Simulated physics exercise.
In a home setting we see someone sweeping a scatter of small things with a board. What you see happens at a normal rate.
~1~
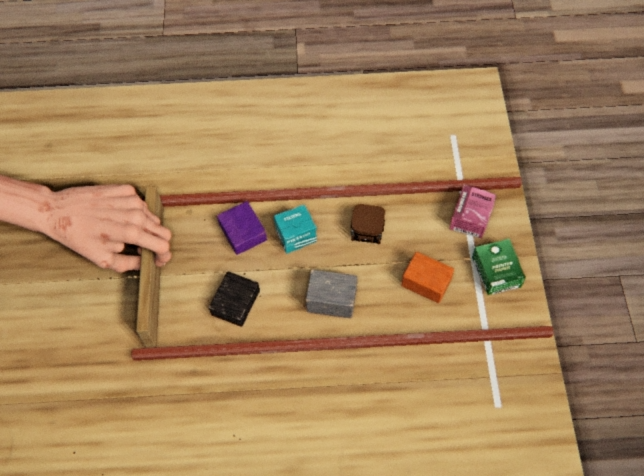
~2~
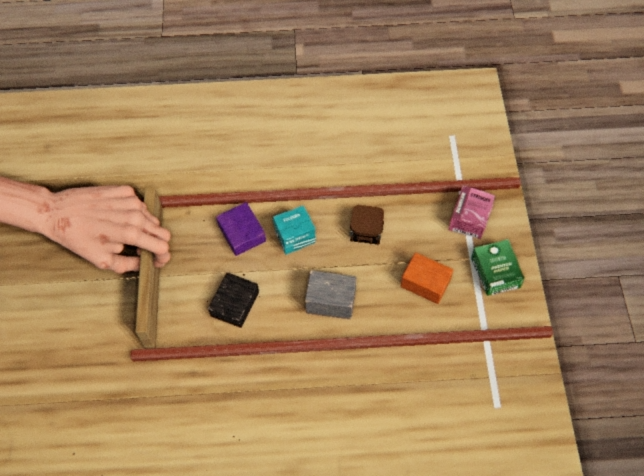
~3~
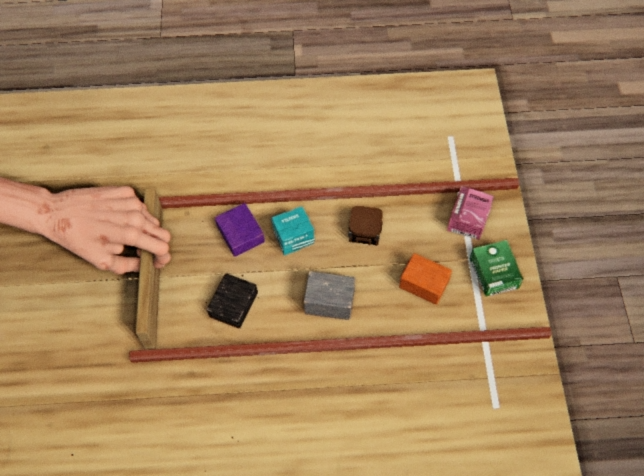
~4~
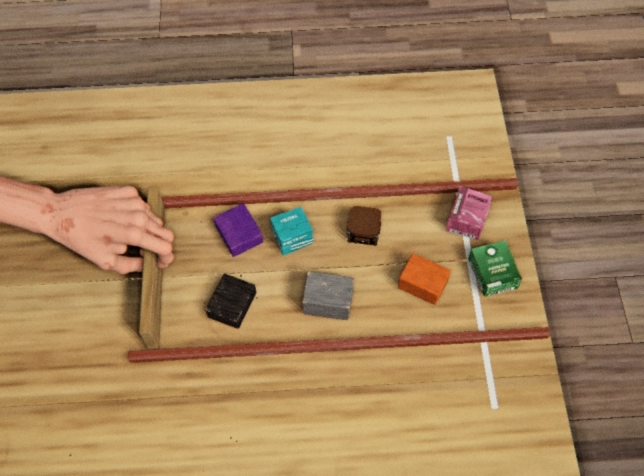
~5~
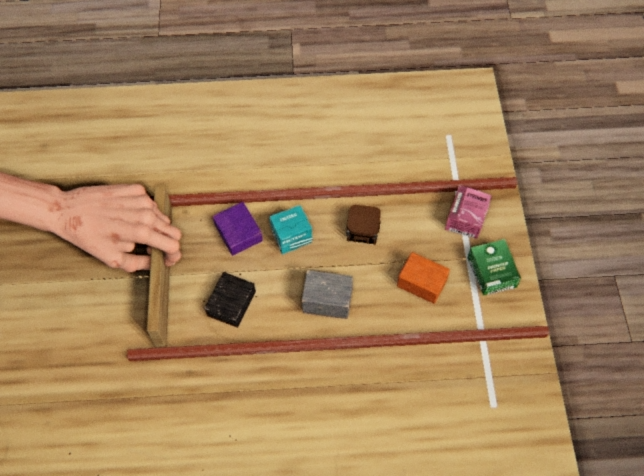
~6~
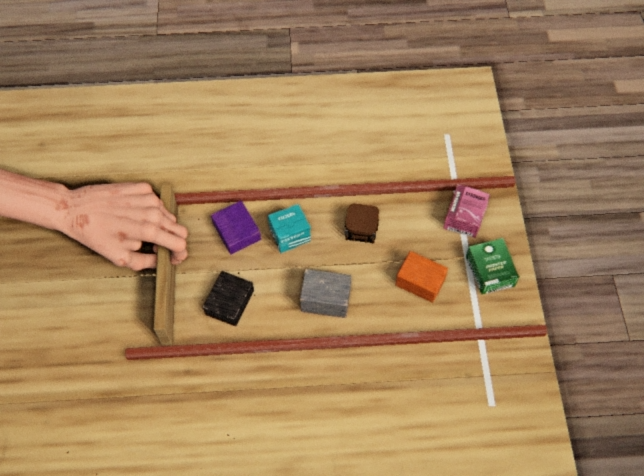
In a home setting, a pale wooden board lies on a grey-brown plank floor, seen from above at a slight angle. Between two red rails sit purple, turquoise, brown, black, grey and orange blocks, with pink and green boxes by a white tape line at right. A hand at left holds a wooden bar still, then slides it slightly right, while the view drifts very slightly.
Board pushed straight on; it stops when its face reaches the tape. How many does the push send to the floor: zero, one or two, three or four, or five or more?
From what I see, the table loses three or four of them.
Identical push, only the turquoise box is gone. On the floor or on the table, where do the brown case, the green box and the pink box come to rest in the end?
The brown case does not fall; the green box comes down; the pink box falls.
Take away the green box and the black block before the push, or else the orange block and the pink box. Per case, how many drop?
Result: 2, then 2.
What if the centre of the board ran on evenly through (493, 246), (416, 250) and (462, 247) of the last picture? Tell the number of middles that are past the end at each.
It would be 6, 2 and 4.
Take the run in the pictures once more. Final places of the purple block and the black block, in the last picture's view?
About (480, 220), and about (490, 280).
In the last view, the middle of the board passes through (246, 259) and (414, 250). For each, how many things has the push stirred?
I get 3 at the one place and 8 at the other.
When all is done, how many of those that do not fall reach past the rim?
I make it 2.
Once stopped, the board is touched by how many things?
Total: 2.
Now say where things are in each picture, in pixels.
In the first frame, green box (498, 267); pink box (473, 212); orange block (428, 277); board (151, 265); tape (473, 258).
In the second frame, pink box (472, 213); grey block (331, 295).
In the third frame, orange block (425, 279); brown case (366, 226).
In the fourth frame, green box (495, 269); purple block (238, 230).
In the fifth frame, pink box (468, 212); turquoise box (291, 230).
In the sixth frame, green box (492, 266); pink box (467, 211); orange block (422, 277); board (167, 263); tape (467, 258).
Soon after, none off yet; green box at rest near (492, 266); pink box at rest near (467, 211); orange block at rest near (422, 277).
Then, none off yet; green box moved about its own width near (522, 260); pink box moved a little near (489, 206); orange block moved about its own width near (482, 266).
At rest, the number that fall off is three or four; fallen, brown case, orange block, pink box and green box.
